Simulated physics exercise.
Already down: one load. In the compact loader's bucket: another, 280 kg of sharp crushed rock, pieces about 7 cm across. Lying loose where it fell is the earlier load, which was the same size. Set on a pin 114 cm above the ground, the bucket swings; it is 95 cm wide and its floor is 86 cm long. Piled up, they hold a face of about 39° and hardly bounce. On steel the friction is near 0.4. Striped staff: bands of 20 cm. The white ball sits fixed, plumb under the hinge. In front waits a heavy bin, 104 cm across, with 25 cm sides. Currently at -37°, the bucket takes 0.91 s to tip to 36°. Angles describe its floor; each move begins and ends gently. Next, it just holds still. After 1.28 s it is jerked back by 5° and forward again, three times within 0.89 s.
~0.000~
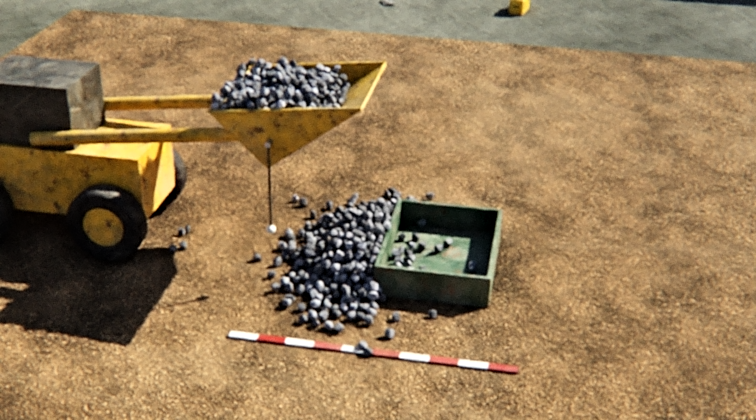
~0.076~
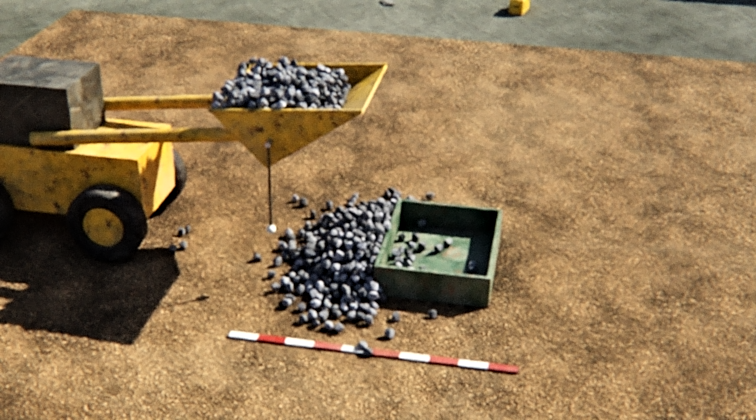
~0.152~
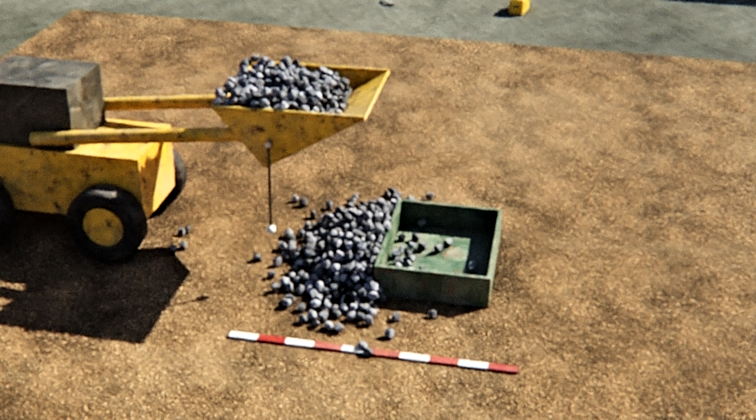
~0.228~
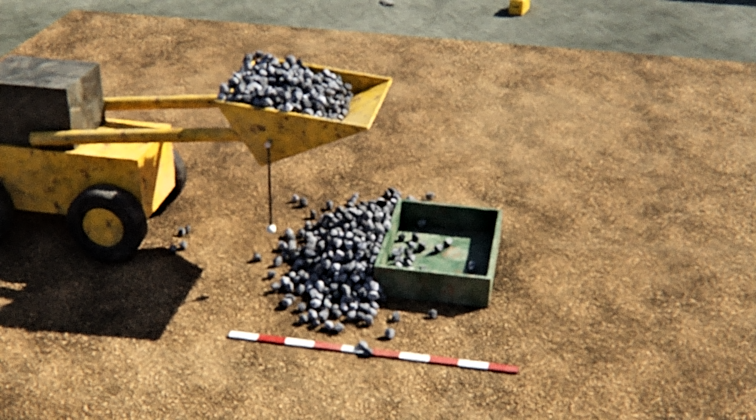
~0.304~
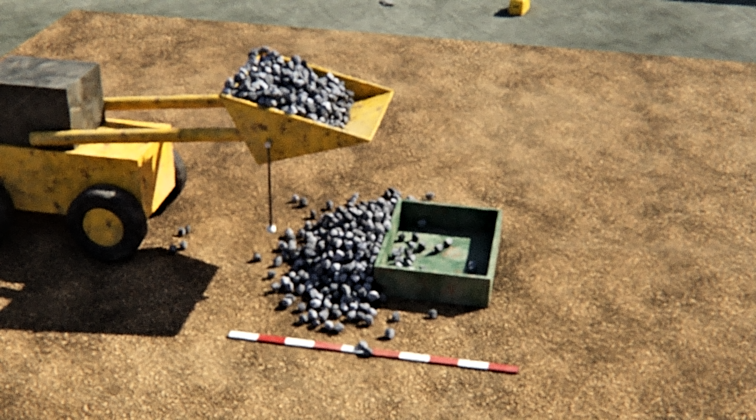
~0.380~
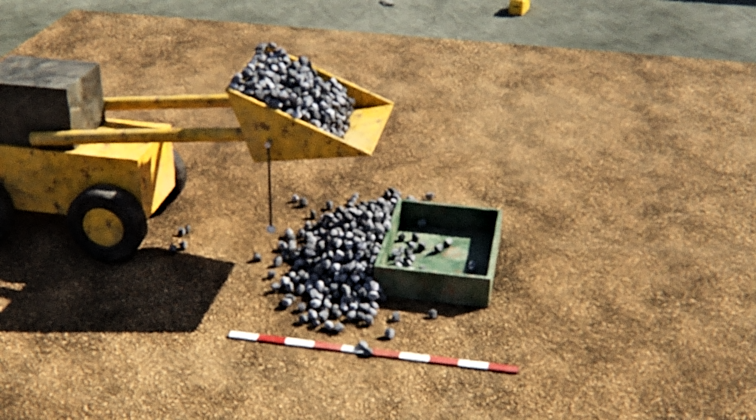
On sandy ground, a yellow loader's raised bucket of grey stones tilts gradually downward to the right.
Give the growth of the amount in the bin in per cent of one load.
Close to 74 out of 100.
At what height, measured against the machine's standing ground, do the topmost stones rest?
Around 42 centimetres above that ground.
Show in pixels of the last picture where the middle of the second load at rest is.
In the last view, somewhere near (417, 244).
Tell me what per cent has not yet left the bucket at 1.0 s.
Around 80 per cent of the load is still inside.
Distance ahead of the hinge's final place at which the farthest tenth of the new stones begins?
I'd estimate about 140 cm.
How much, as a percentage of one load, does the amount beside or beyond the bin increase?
Around 5 in a hundred.
After 0.7 s the floor is at 24°; in per cent of one load, 100 in the bucket, 94 short of the bin, 4 in the bin, 3 beside or beyond the bin; the foremost stones are at (447, 261).
After 1.0 s the floor is at 36°; in per cent of one load, 82 in the bucket, 111 short of the bin, 4 in the bin, 3 beside or beyond the bin; the foremost stones are at (447, 261).
After 2.6 s the floor is at 36°; in per cent of one load, 0 in the bucket, 115 short of the bin, 78 in the bin, 9 beside or beyond the bin; the foremost stones are at (489, 248).
After 5.1 s the floor is at 36°; in per cent of one load, 0 in the bucket, 115 short of the bin, 78 in the bin, 9 beside or beyond the bin; the foremost stones are at (489, 248). Net gain in the bin, 74.
